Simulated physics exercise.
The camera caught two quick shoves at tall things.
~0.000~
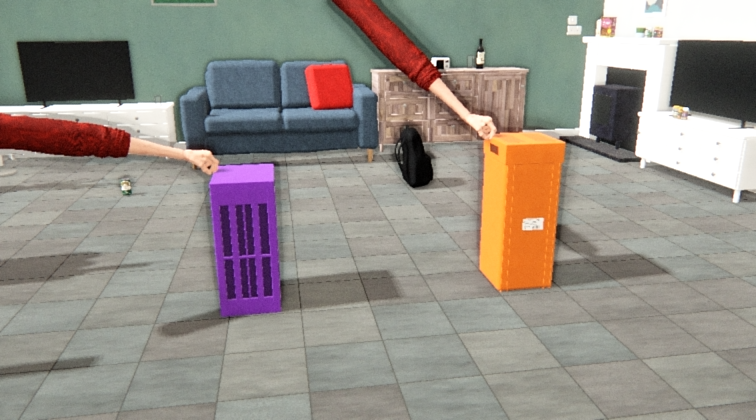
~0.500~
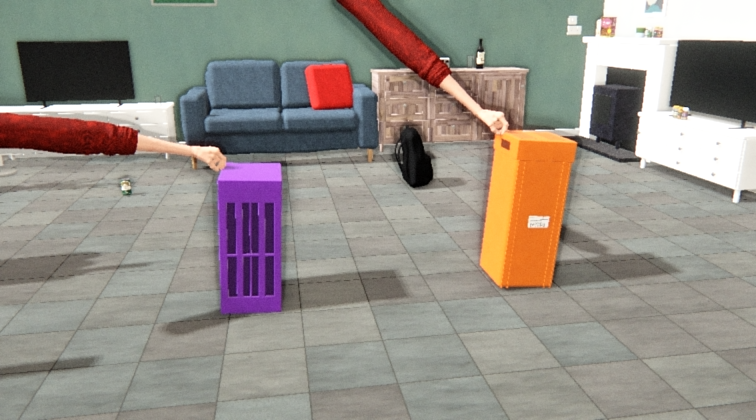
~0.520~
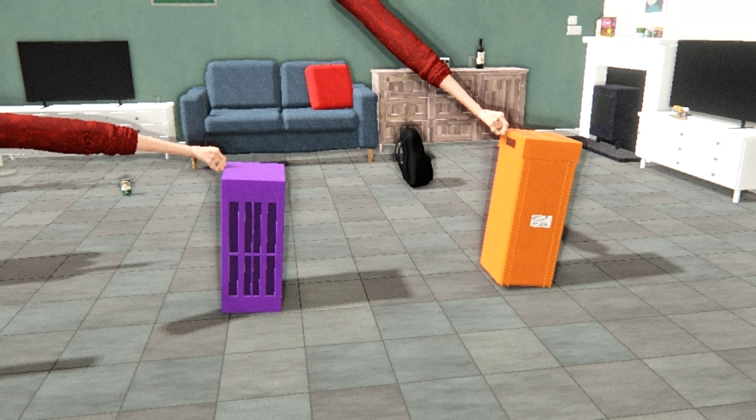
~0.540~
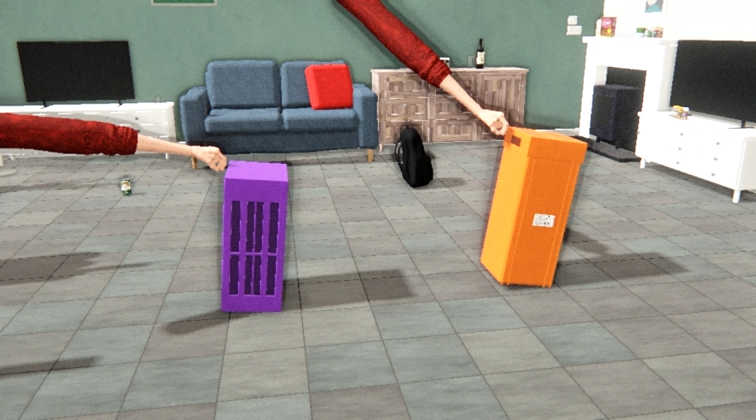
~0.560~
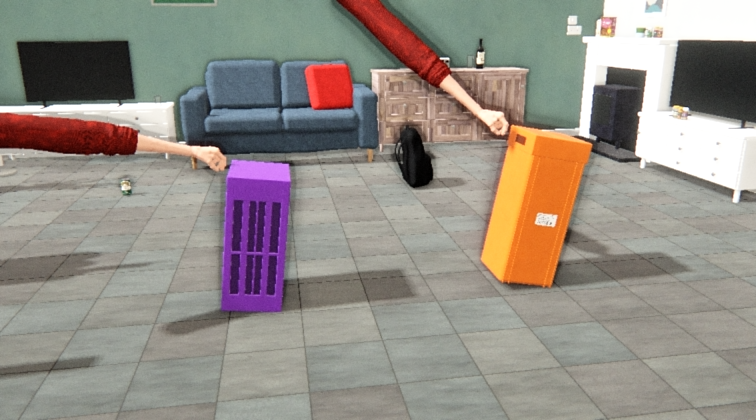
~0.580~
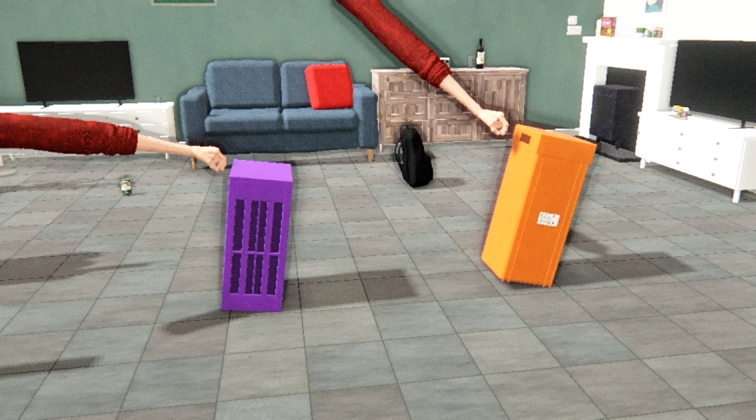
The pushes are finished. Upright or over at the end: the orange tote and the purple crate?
The orange tote ends up lying down; the purple crate ends up on its feet again.
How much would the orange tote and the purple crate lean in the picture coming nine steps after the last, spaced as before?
Angles from vertical: 25° then 8°.
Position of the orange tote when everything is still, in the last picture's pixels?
It comes to rest at about (615, 246) in the last picture.
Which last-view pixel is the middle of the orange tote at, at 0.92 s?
(570, 207).
Around 0.92 s, orange tote 41° off upright near (570, 207); purple crate upright near (248, 238).
Finally (2.1 s), the orange tote topples, near (615, 246); the purple crate settles on its feet, near (248, 238).
